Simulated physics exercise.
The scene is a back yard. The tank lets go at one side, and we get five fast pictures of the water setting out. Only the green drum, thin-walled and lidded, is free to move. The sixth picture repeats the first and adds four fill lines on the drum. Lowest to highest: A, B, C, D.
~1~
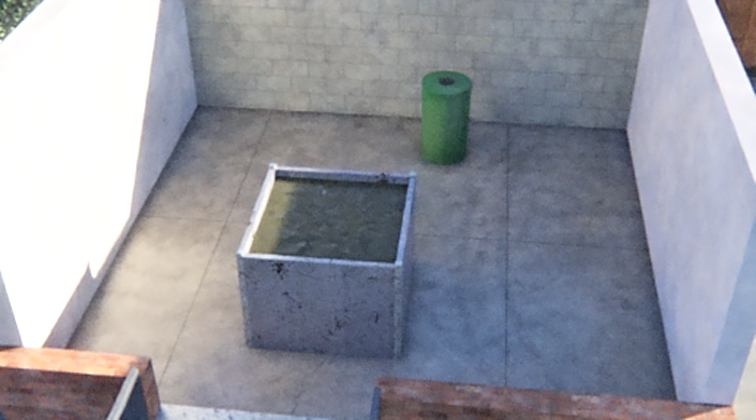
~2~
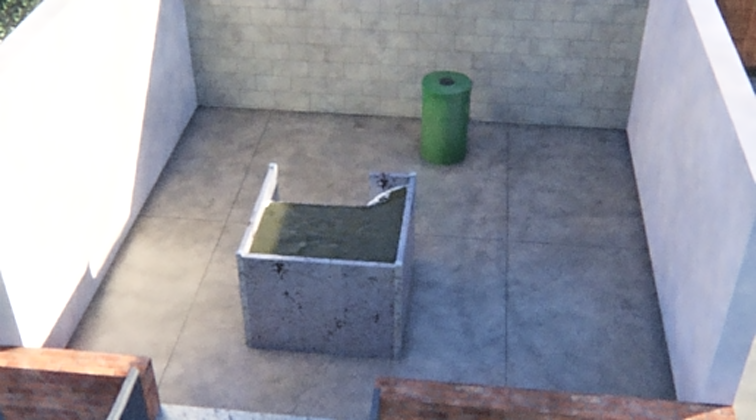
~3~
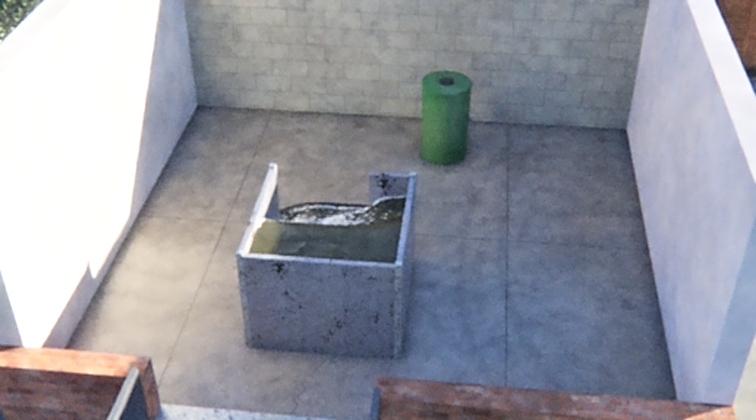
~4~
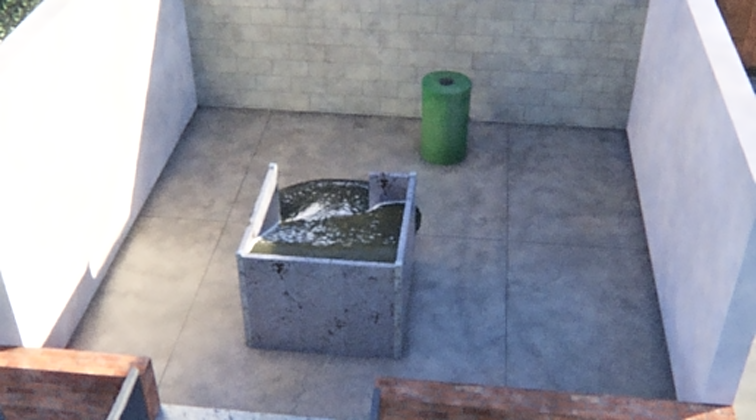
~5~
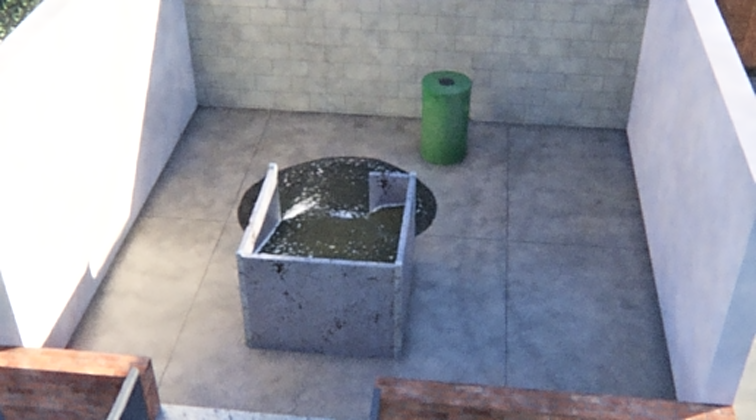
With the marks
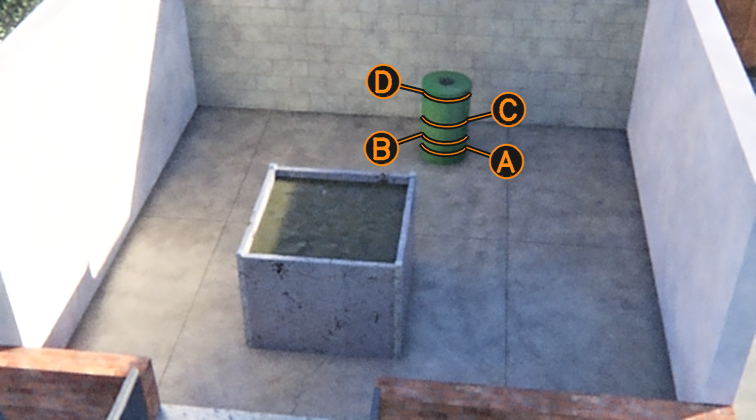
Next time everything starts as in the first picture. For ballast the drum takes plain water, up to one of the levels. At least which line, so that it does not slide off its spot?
Take B.
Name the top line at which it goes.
Here it is line A.
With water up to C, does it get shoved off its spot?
No, that is safe.
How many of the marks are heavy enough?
Three.
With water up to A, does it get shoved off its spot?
Yes.
In orange, A at (443, 154); B at (443, 143); C at (444, 126); D at (445, 101); from the bottom up A, B, C, D.
If A is chosen, it is pushed about twice its own width away.
If B is chosen, it shifts by a finger or two and stays.
If C is chosen, it does not move.
If D is chosen, it does not move.
